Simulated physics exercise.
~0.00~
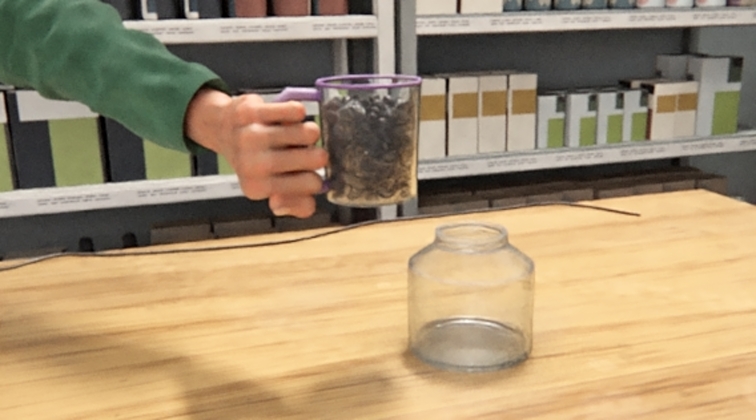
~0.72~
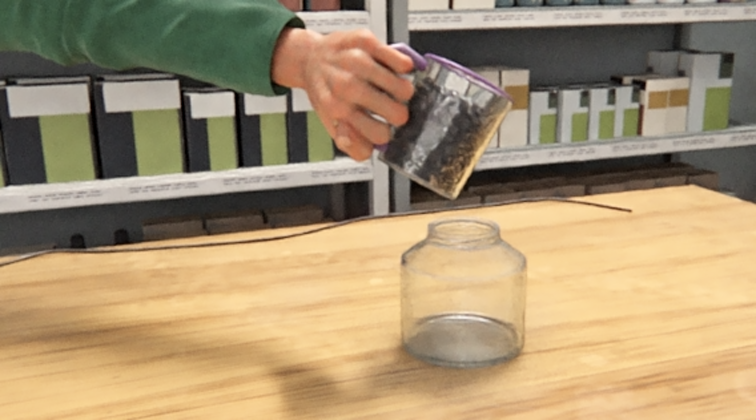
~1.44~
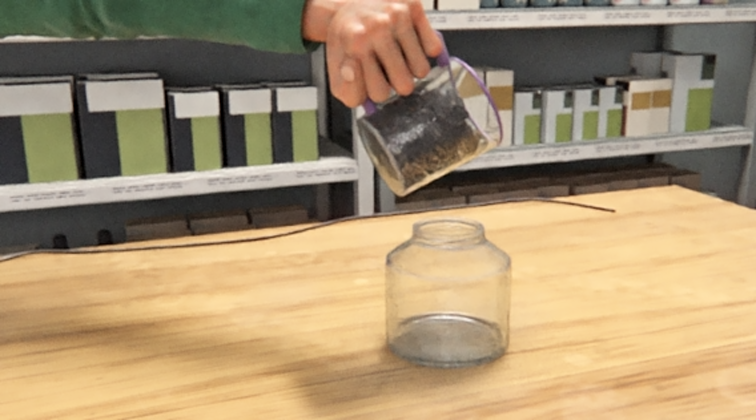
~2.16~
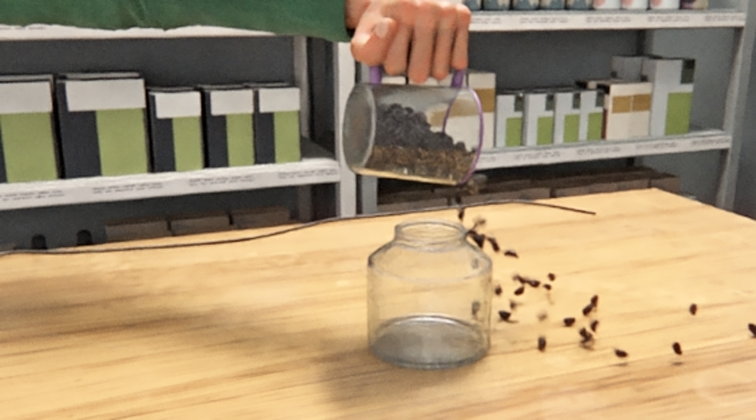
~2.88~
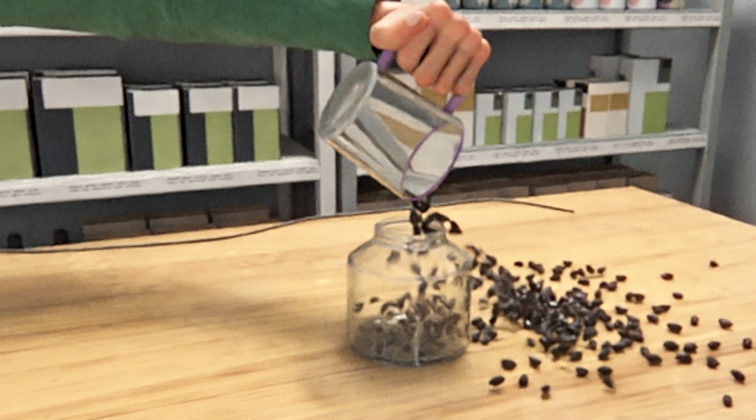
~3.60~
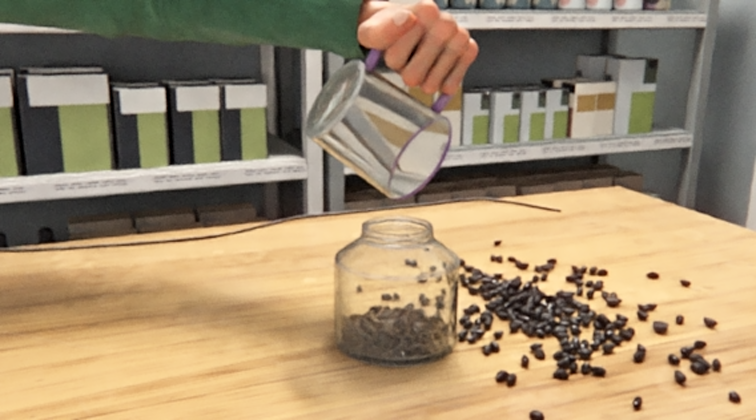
A hand in a green sleeve holds a clear, purple-rimmed cup full of small black beans above an empty glass jar on a wooden table, with stocked shelves behind. The hand tips the cup steadily to the right until it lies on its side over the jar. The first beans spill past the jar's right side and scatter across the tabletop. As the cup tilts further, mouth downward, some of the stream drops into the jar. Finally the cup hangs empty, the jar is partly filled, and most of the beans lie strewn on the table to its right.
